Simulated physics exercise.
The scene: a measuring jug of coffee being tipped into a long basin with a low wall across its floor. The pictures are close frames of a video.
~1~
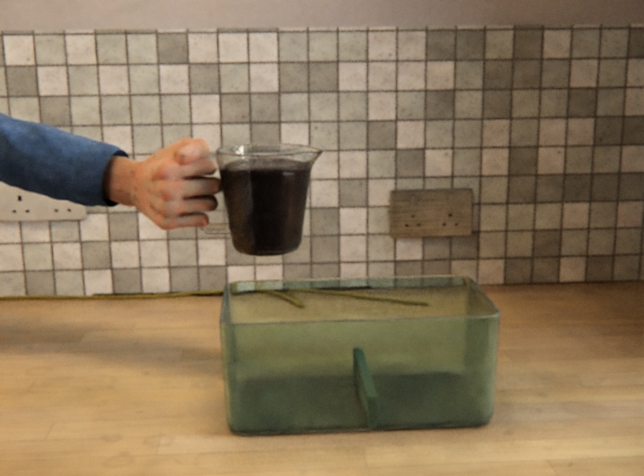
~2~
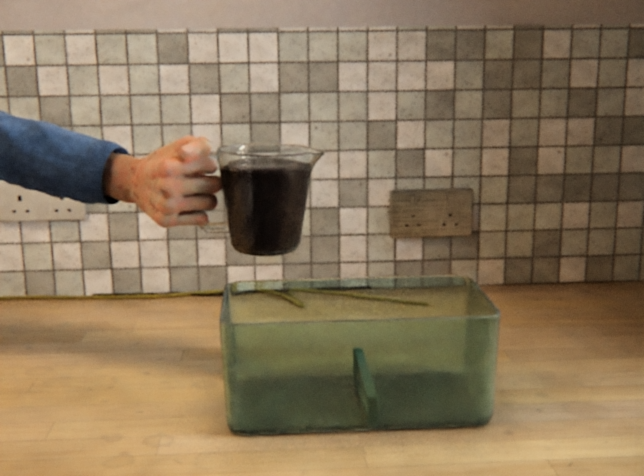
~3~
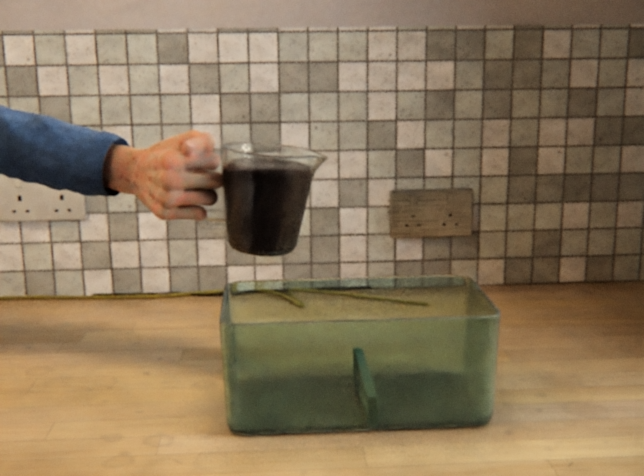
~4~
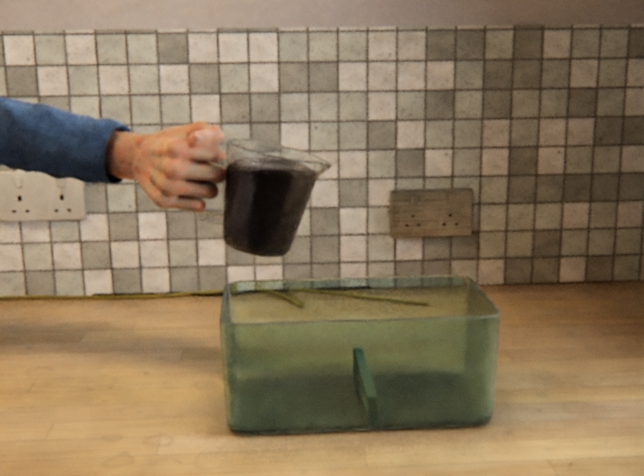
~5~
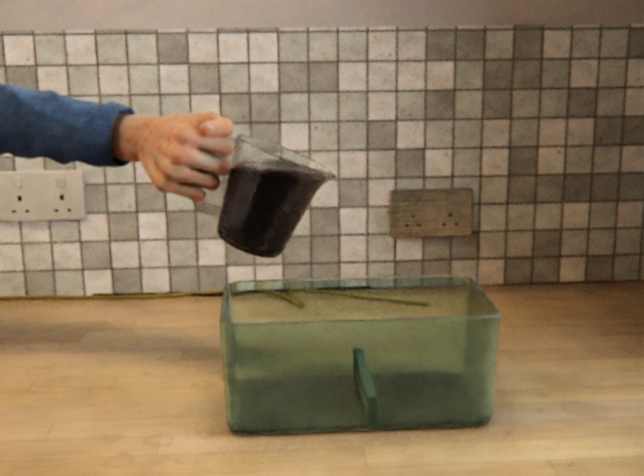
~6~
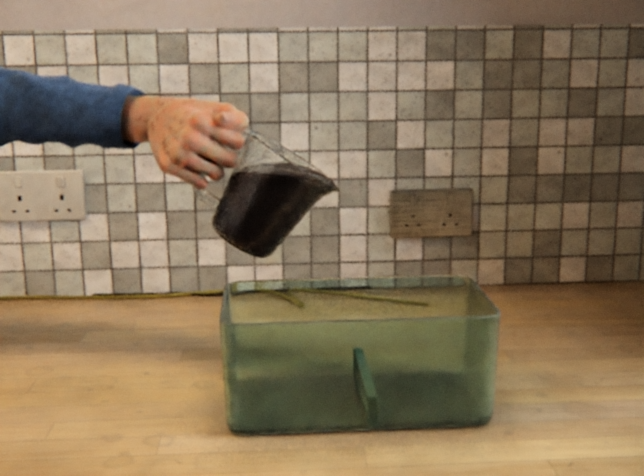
A hand gradually tilts a glass jug of dark liquid rightward above a long basin.
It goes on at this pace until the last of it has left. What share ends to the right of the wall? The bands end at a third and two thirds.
It comes to over two thirds.
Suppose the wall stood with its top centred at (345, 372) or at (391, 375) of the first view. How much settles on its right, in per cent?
Near 90 % and 30 %.
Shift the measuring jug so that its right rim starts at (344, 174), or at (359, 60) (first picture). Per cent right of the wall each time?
In turn 90 and 70 in a hundred.
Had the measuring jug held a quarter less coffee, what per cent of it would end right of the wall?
Roughly 85 in a hundred.
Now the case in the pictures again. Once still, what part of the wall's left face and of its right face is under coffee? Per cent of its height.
Left about 10, right about 60.
A moment on, the measuring jug is tipped on its side and 51 per cent is still to pour, 1 is left of the wall and 23 right of it.
Next, the measuring jug is tipped on its side and 14 per cent is still to pour, 7 is left of the wall and 65 right of it.
Then the measuring jug is tipped on its side and 2 per cent is still to pour, 8 is left of the wall and 85 right of it.
Later the measuring jug is tipped on its side and 0 per cent is still to pour, 10 is left of the wall and 89 right of it.
At rest 10 per cent lies left of the wall, 89 right of it and 1 outside.
